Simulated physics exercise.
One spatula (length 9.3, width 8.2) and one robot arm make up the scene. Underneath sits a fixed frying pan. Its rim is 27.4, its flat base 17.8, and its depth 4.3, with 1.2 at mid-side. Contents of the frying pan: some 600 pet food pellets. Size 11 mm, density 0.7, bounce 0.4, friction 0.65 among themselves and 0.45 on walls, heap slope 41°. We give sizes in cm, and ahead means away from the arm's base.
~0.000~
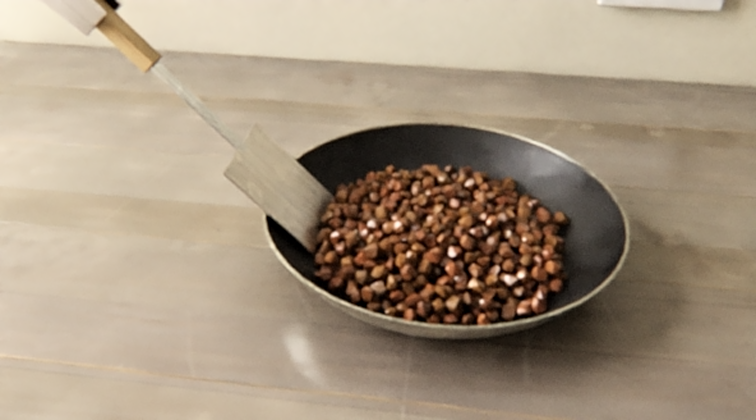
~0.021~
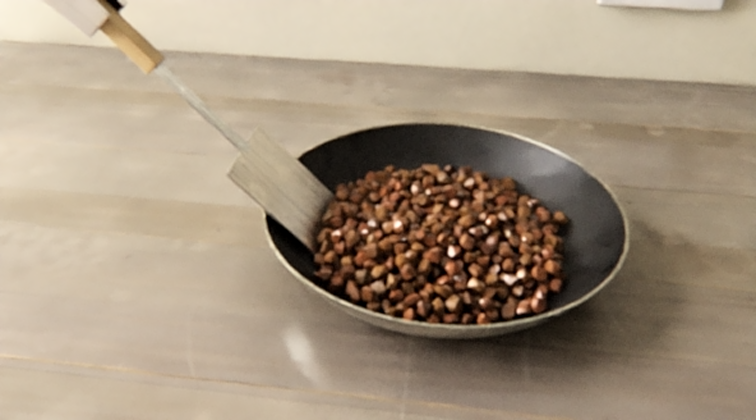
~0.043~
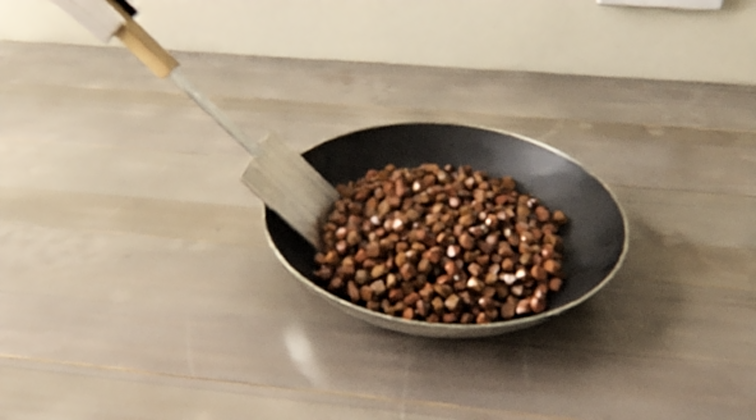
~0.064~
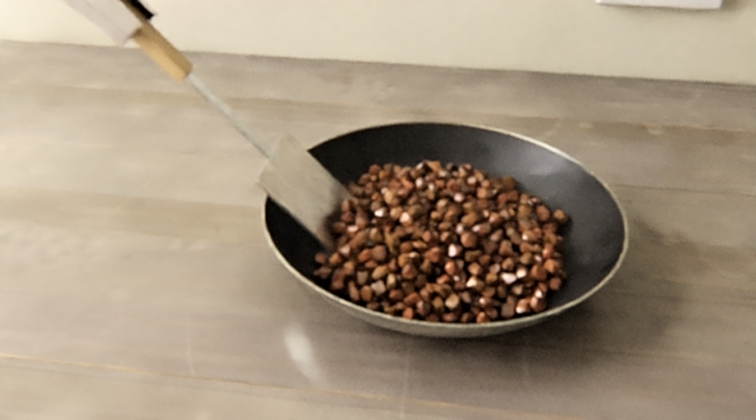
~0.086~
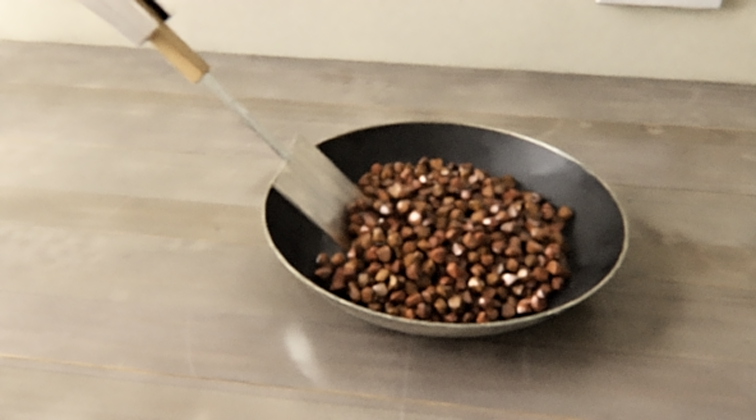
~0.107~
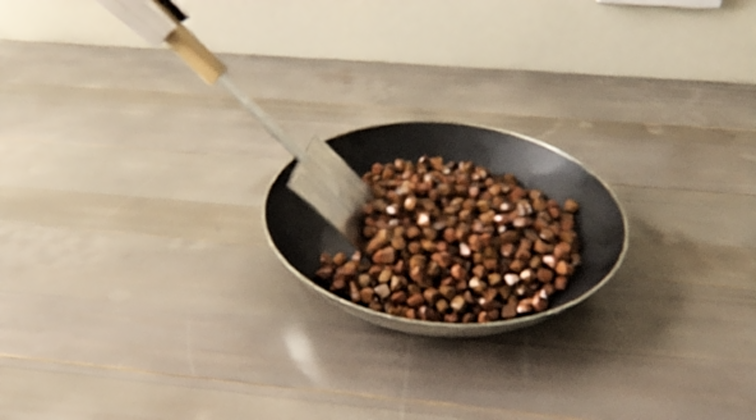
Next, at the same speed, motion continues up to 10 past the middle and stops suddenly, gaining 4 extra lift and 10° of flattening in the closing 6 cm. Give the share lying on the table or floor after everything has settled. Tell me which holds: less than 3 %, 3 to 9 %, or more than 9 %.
More than 9 % holds.
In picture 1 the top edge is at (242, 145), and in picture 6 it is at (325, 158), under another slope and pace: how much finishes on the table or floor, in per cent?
About 25 per cent.
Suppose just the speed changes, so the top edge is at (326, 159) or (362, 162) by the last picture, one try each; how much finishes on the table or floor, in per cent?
About 30 and 30 per cent.
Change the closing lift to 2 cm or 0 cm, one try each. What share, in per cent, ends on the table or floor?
It comes to around 20 per cent on the first try and around 15 per cent on the second.
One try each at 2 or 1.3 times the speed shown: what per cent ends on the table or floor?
Close to 30 and 25 percent respectively.
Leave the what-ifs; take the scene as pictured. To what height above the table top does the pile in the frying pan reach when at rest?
Roughly 5.5 centimetres.
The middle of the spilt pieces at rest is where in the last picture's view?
I'd place it close to (682, 257).
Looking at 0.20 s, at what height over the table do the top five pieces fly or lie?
About 5 cm.
After 0.20 s, sloping 47°, highest piece 5 above the table; 604 in the frying pan.
After 0.30 s, sloping 43°, highest piece 7 above the table; 594 in the frying pan, 10 on the blade or in flight.
After 0.54 s, sloping 37°, highest piece 5 above the table; 474 in the frying pan, 128 on the table or floor, 2 on the blade or in flight.
After 1.59 s, sloping 37°, highest piece 5 above the table; 474 in the frying pan, 130 on the table or floor.
In the end, 474 in the frying pan, 130 on the table or floor. That is 22 % on the table or floor.
